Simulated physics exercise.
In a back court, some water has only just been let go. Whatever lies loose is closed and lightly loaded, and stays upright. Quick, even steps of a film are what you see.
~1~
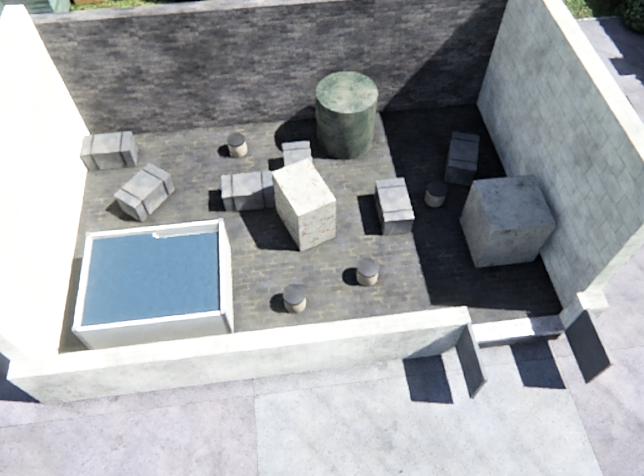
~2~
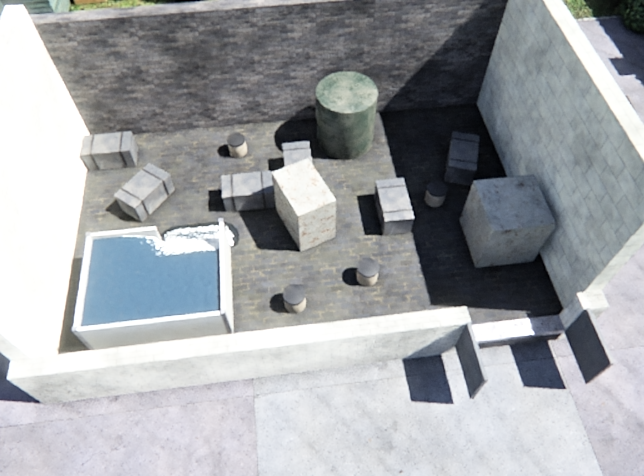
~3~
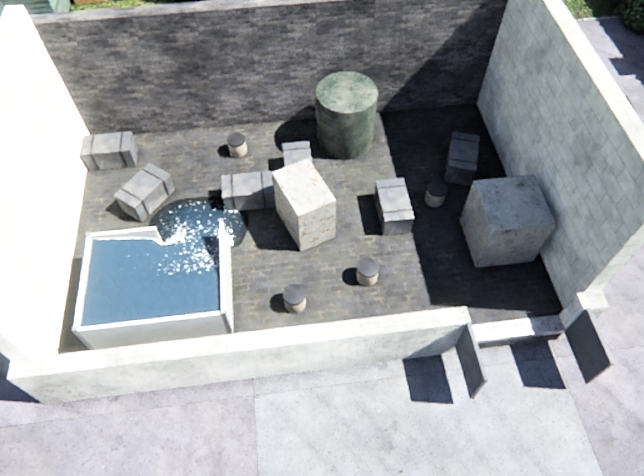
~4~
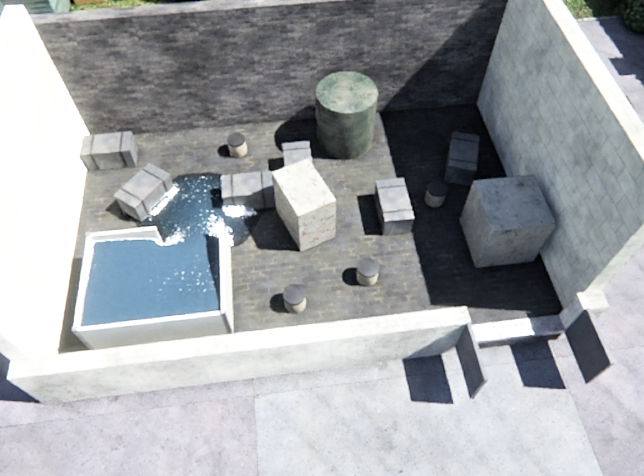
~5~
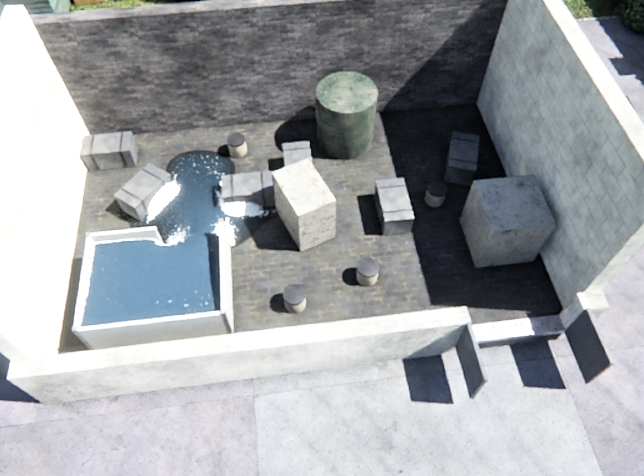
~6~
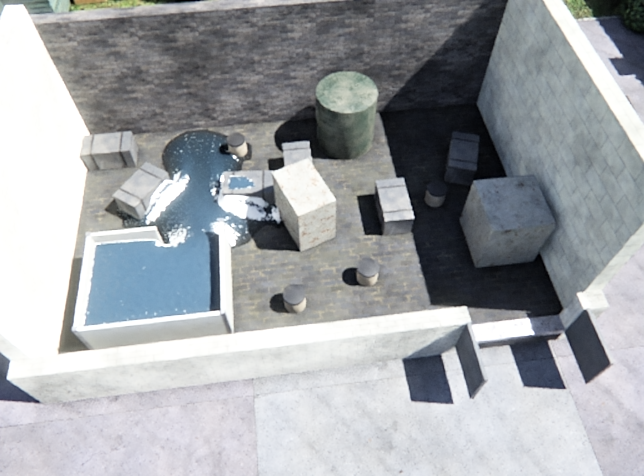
Water poured out through a gap in the back of a white-walled pool, splashed between the nearby crates and spread across the paved court toward the back wall, while the blocks and stools barely moved.
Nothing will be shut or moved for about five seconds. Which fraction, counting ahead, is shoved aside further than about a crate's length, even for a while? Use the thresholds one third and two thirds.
I'd put it between one third and two thirds.
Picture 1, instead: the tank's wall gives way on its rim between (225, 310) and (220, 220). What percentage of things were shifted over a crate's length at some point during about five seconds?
Near 40 in a hundred.
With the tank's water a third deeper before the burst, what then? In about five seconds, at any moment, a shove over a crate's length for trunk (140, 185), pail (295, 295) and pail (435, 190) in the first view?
Beyond that, then not beyond that, then not beyond that.
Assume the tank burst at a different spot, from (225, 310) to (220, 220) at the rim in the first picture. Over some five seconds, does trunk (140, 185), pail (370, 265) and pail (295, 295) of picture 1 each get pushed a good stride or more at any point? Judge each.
Object by object: Short of it, covered the distance, covered the distance.
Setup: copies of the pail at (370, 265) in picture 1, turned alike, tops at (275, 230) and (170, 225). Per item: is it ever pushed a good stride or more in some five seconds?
Listed in order: Hardly budges, then shoved clear.
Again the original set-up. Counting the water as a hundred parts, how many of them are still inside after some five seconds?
Close to 100 per cent, I think.
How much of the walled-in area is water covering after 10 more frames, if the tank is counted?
Estimate: Close to 40 in a hundred.
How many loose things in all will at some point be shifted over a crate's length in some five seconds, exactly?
That adds up to 4.
A moment on, 0 of 10 are well off their spots; 0 afloat.
Next, 2 of 10 are well off their spots; 2 afloat.
Later, 4 of 10 are well off their spots; 2 afloat.
In the end, 3 of 10 are well off their spots, and 4 have been at some point; 2 afloat.
